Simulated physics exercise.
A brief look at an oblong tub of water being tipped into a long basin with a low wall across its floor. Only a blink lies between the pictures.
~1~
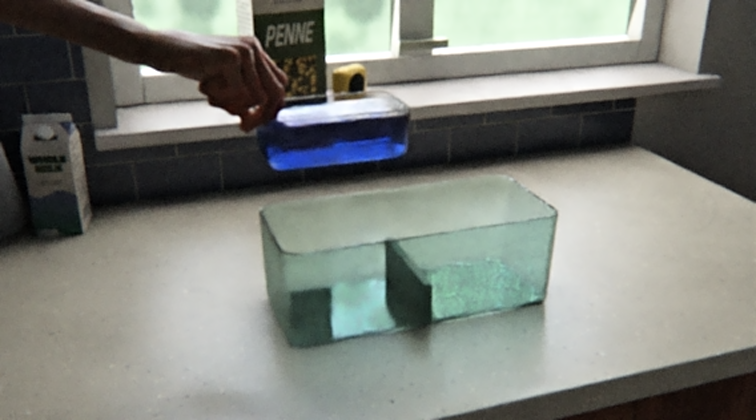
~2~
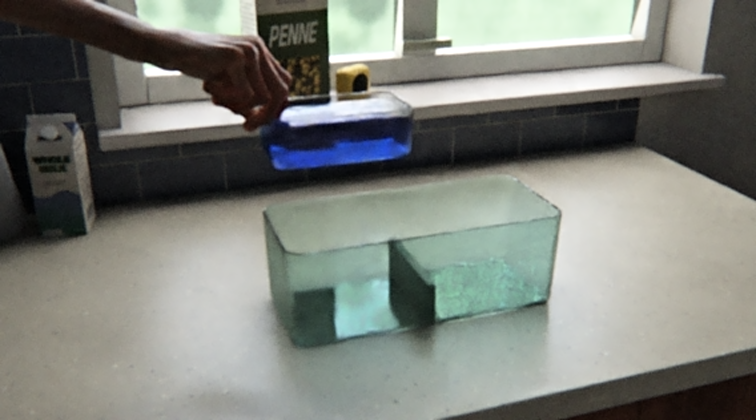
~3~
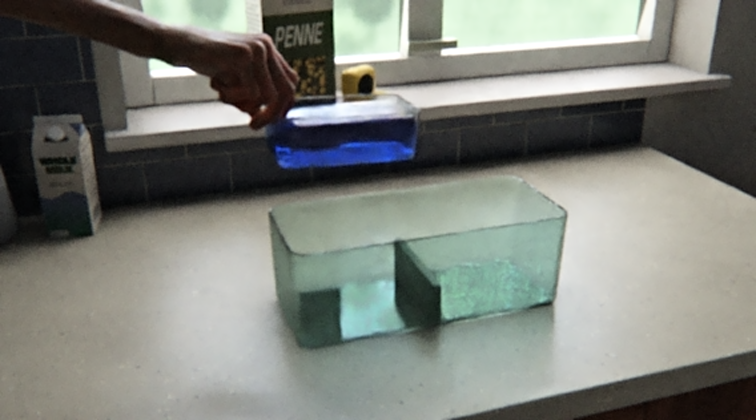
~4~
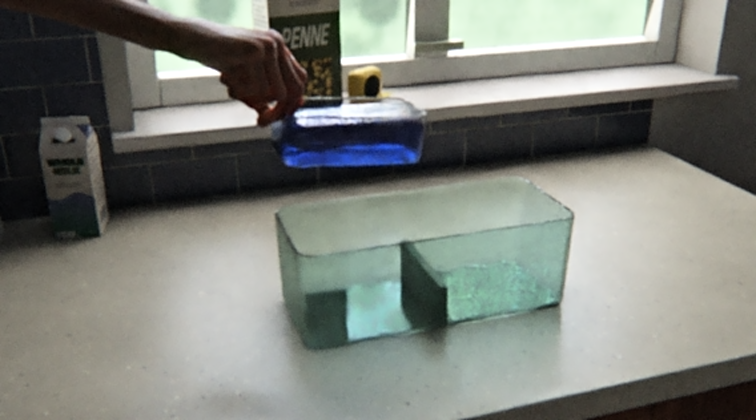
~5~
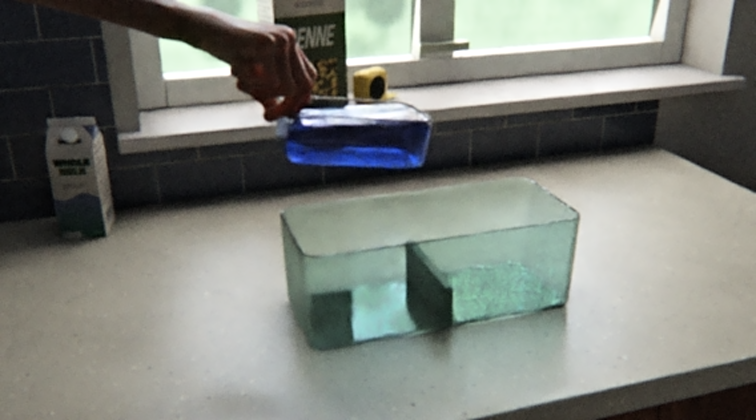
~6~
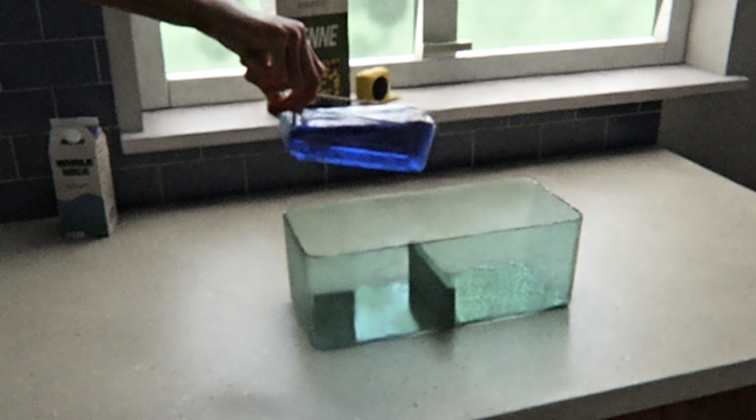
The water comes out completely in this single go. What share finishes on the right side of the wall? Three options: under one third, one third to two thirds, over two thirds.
Answer: Over two thirds.
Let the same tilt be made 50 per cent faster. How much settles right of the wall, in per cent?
Roughly 85 percent.
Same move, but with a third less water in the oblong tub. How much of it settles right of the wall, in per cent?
70 %.
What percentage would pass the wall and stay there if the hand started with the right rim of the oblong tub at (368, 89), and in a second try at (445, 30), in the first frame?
Close to 70 % for the first start and close to 85 % for the second.
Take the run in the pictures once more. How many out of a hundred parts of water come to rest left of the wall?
Share approx. 20 per cent.
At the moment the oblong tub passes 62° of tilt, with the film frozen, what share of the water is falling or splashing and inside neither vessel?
30 %.
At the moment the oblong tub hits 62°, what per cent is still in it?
25 in a hundred.
A moment on, the oblong tub is tipped part way and 25 per cent is still to pour, 1 is left of the wall and 44 right of it.
Next, the oblong tub is tipped on its side and 6 per cent is still to pour, 11 is left of the wall and 80 right of it.
Then the oblong tub is tipped right over and 0 per cent is still to pour, 19 is left of the wall and 80 right of it.
Later the oblong tub is tipped right over and 0 per cent is still to pour, 19 is left of the wall and 80 right of it.
At rest 19 per cent lies left of the wall, 80 right of it and 1 outside.
